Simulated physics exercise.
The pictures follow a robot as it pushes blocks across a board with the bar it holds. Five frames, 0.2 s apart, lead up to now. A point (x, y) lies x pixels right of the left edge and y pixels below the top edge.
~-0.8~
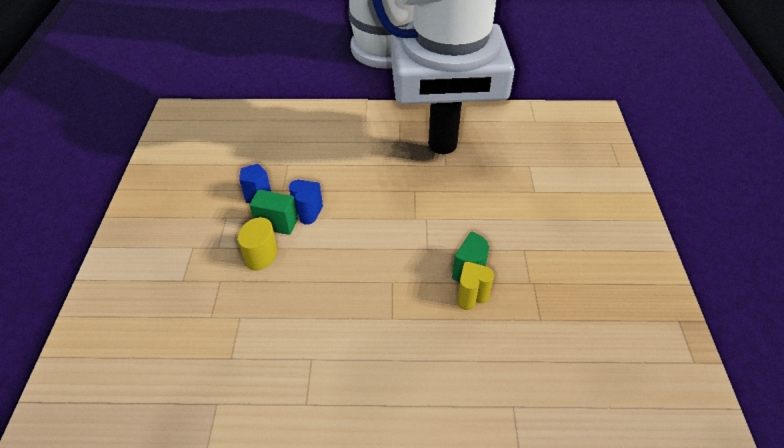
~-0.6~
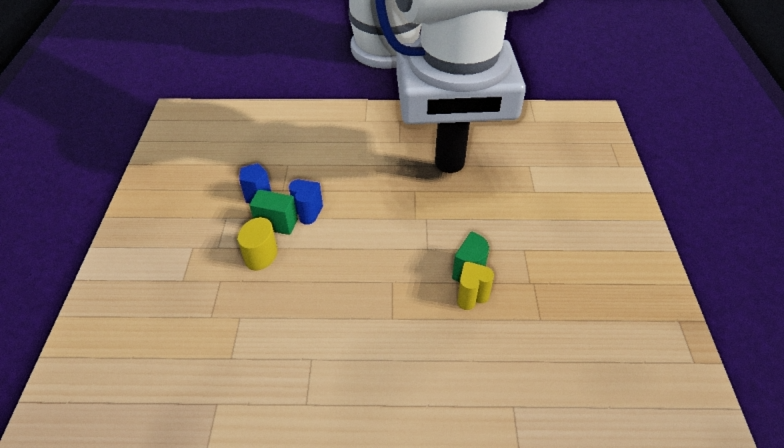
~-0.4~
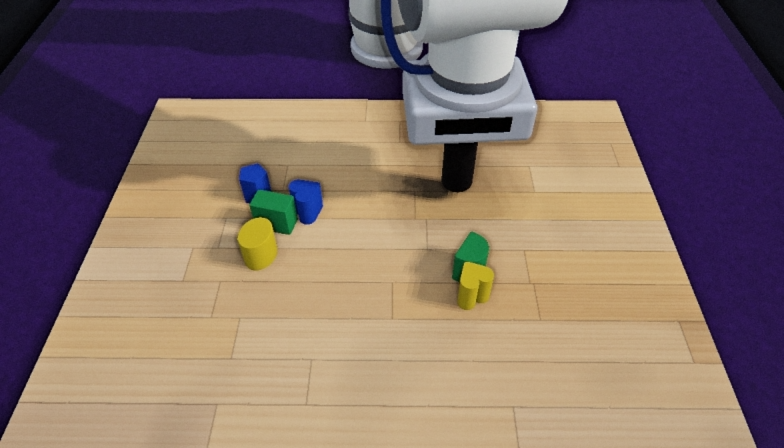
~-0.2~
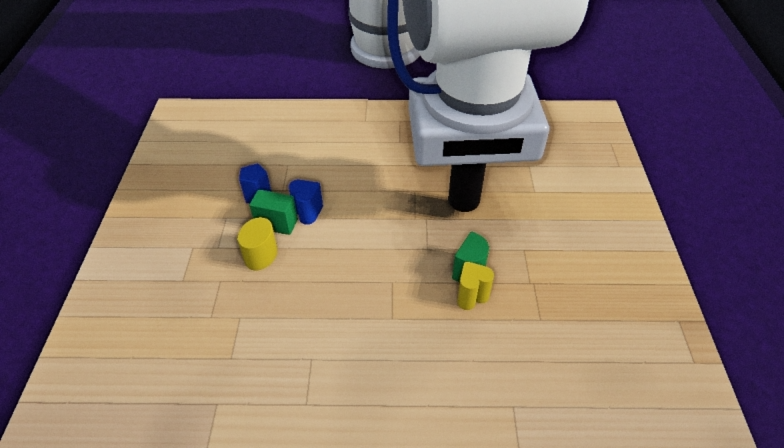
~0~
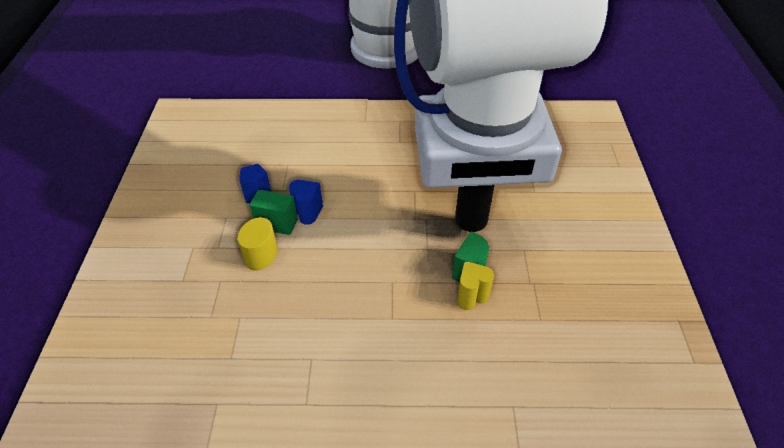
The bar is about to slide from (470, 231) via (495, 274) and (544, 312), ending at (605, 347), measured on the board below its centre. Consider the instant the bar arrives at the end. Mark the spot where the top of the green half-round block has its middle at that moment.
At pixel (472, 273).
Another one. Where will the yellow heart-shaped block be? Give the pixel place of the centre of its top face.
It will likely be found at (467, 301).
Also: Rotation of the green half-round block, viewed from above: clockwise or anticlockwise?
Its rotation is clockwise.
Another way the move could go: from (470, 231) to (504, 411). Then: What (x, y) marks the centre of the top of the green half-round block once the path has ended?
At (459, 296).
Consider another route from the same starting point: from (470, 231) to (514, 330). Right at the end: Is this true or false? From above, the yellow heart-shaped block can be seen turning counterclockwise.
That is true.
The first path, step by step. One third of the way, bar at (498, 266); green half-round block at (471, 272), turned 65° clockwise; yellow heart-shaped block at (469, 299), turned 55° anticlockwise.
Two thirds of the way, bar at (547, 304); green half-round block at (472, 273), turned 80° clockwise; yellow heart-shaped block at (467, 301), turned 60° anticlockwise.
At the end, bar at (609, 338); green half-round block at (472, 273), turned 80° clockwise; yellow heart-shaped block at (467, 301), turned 60° anticlockwise.
